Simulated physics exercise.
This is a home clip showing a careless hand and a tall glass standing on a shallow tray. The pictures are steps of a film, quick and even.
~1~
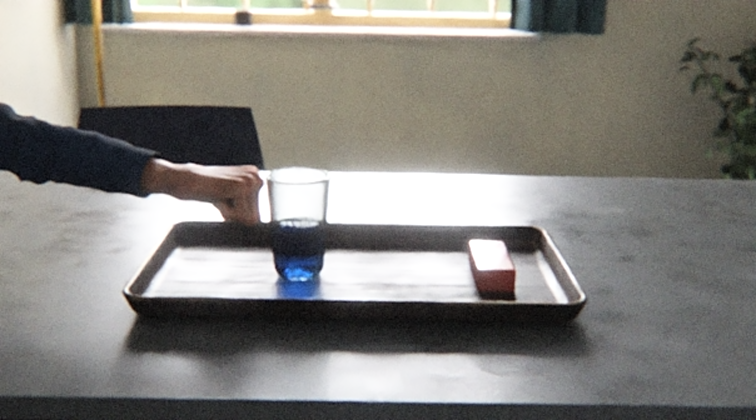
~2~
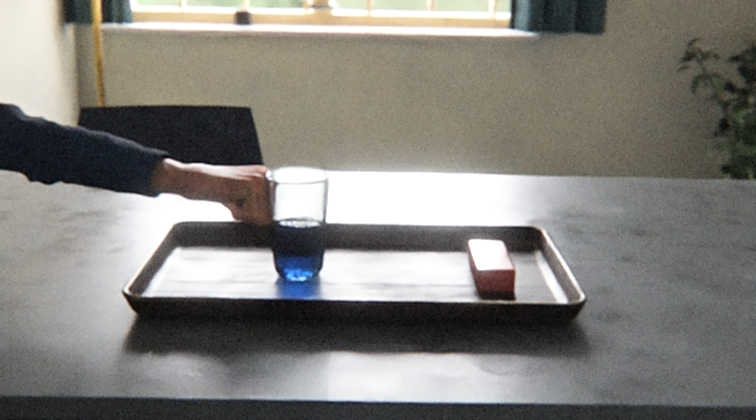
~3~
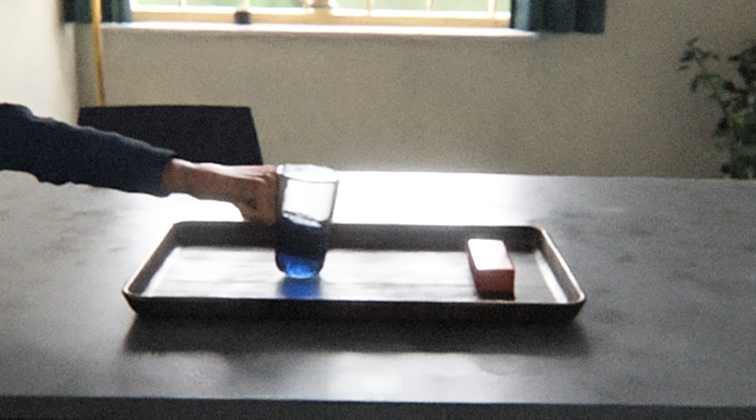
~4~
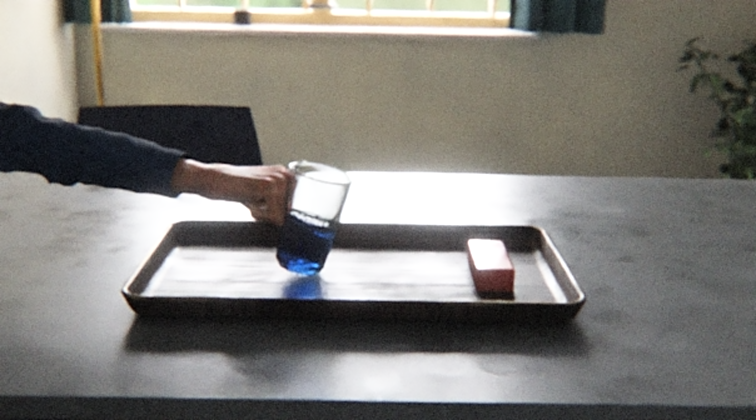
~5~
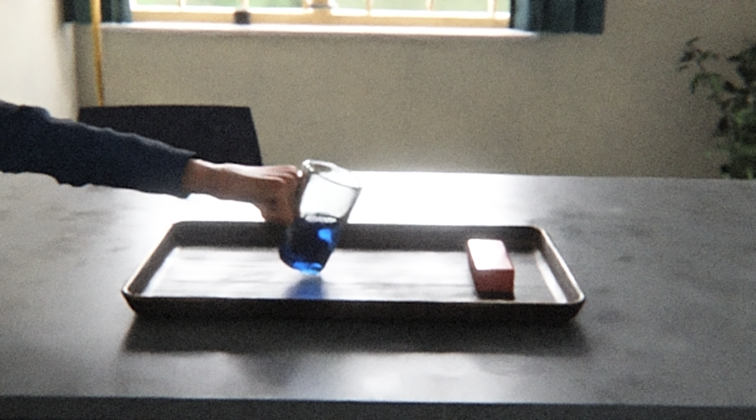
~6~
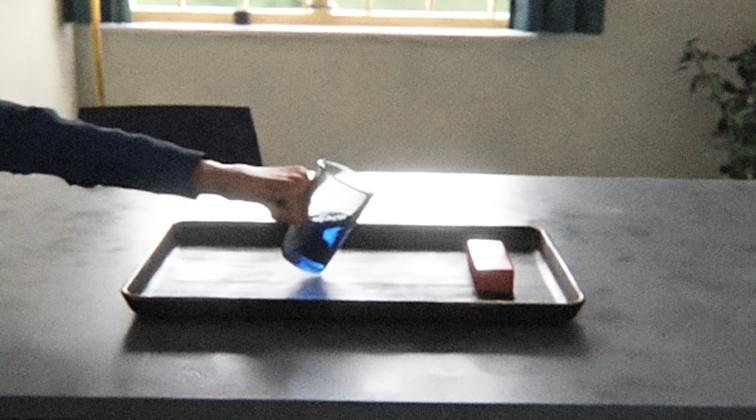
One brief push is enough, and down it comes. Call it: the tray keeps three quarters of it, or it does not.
The tray keeps three quarters.
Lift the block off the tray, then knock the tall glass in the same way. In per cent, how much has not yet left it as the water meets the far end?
Close to 50 per cent.
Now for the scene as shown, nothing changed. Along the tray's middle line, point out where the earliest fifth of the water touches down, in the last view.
At about (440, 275).
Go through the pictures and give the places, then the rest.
It leans 0°; its right rim is at (329, 178); the water meets the walls at (275, 221) and (324, 222); the tray's far rim is at (563, 262); a block is fixed to the tray further along, in the first picture.
It leans 0°; its right rim is at (329, 178); the water meets the walls at (274, 221) and (323, 222), in the second picture.
It leans 6°; its right rim is at (340, 179); the water meets the walls at (280, 212) and (329, 224), in the third picture.
It leans 13°; its right rim is at (351, 182); the water meets the walls at (287, 211) and (335, 223), in the fourth picture.
It leans 20°; its right rim is at (363, 186); the water meets the walls at (292, 216) and (343, 218), in the fifth picture.
It leans 27°; its right rim is at (374, 192); the water meets the walls at (297, 221) and (353, 216), in the sixth picture.
A moment on, the tall glass is falling and 100 per cent is in the glass, 0 on the tray and 0 above or beyond its rim.
Next, the tall glass lies on its side and 96 per cent is in the glass, 4 on the tray and 0 above or beyond its rim.
Then the tall glass lies on its side and 50 per cent is in the glass, 39 on the tray and 11 above or beyond its rim.
Later the tall glass lies on its side and 24 per cent is in the glass, 74 on the tray and 2 above or beyond its rim.
In the end 98 per cent is held by tray and glass, 2 is off the tray.
